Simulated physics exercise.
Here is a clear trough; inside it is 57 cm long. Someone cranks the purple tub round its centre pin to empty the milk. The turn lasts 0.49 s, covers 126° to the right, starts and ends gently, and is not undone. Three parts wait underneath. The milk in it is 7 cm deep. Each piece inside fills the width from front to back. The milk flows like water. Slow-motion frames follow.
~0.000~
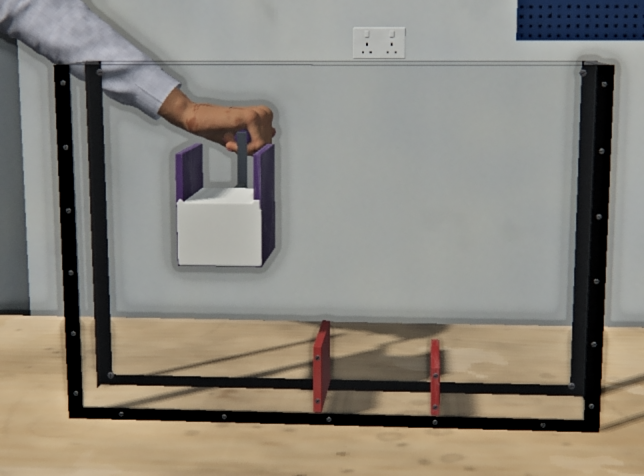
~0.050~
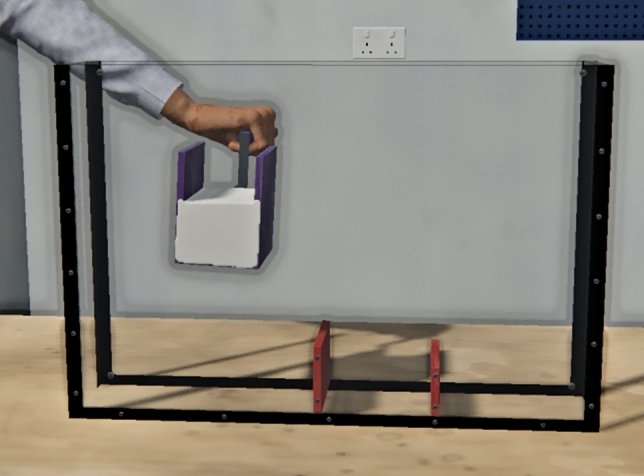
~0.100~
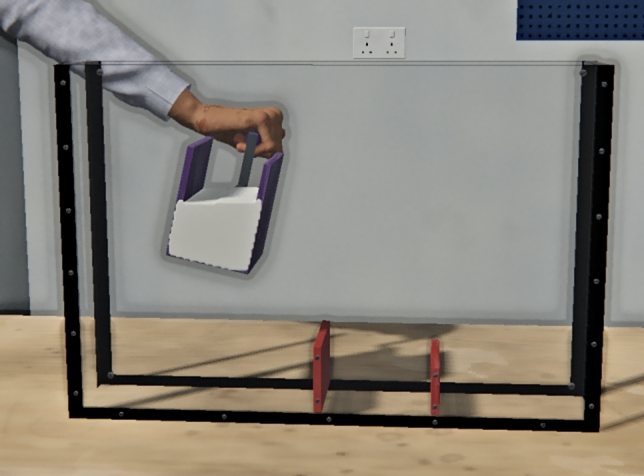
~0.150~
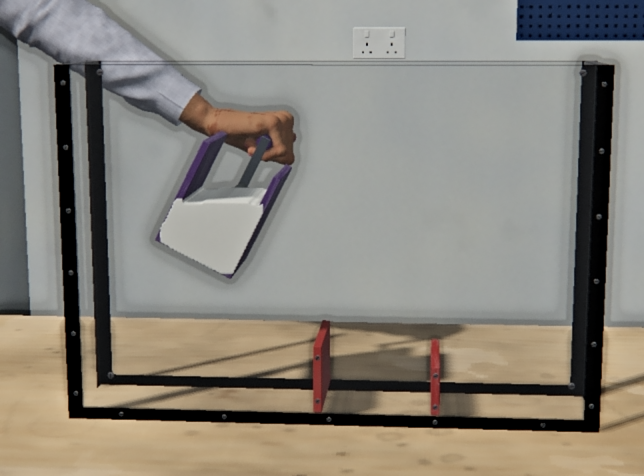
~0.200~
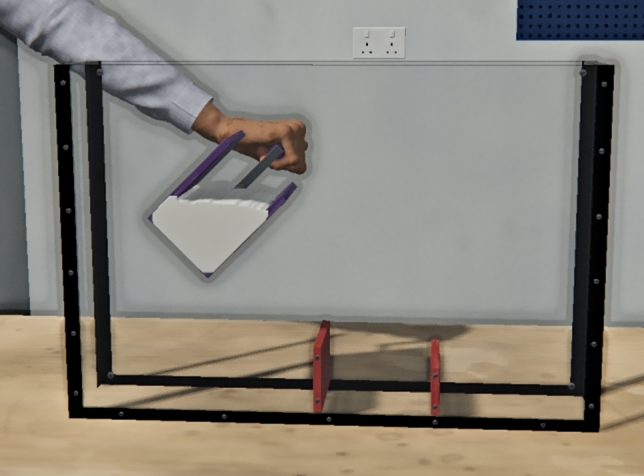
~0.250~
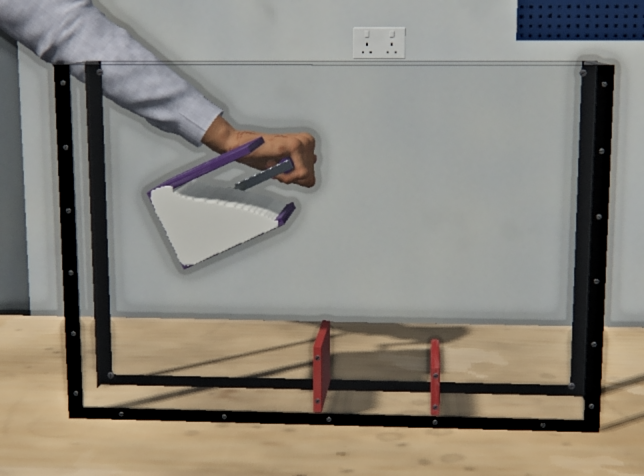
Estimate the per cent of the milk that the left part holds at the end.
About 95 per cent.
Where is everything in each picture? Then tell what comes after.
The first picture shows turned 0° so far; the right rim is at (257, 157); the highest milk is at (204, 204); divider tops at (317, 348) and (436, 369).
The second picture shows turned 3° so far; the right rim is at (260, 159); the highest milk is at (240, 204).
The third picture shows turned 13° so far; the right rim is at (267, 166); the highest milk is at (236, 204).
The fourth picture shows turned 27° so far; the right rim is at (276, 180); the highest milk is at (222, 204).
The fifth picture shows turned 45° so far; the right rim is at (282, 200); the highest milk is at (204, 204).
The sixth picture shows turned 65° so far; the right rim is at (281, 222); the highest milk is at (171, 195).
After 0.44 s 89 per cent has yet to come down; below, left 9, middle 2, right 0.
After 0.68 s 9 per cent has yet to come down; below, left 86, middle 4, right 1.
After 0.99 s 5 per cent has yet to come down; below, left 90, middle 5, right 1.
In the end the left part holds 94, the middle 5 and the right 1 per cent.
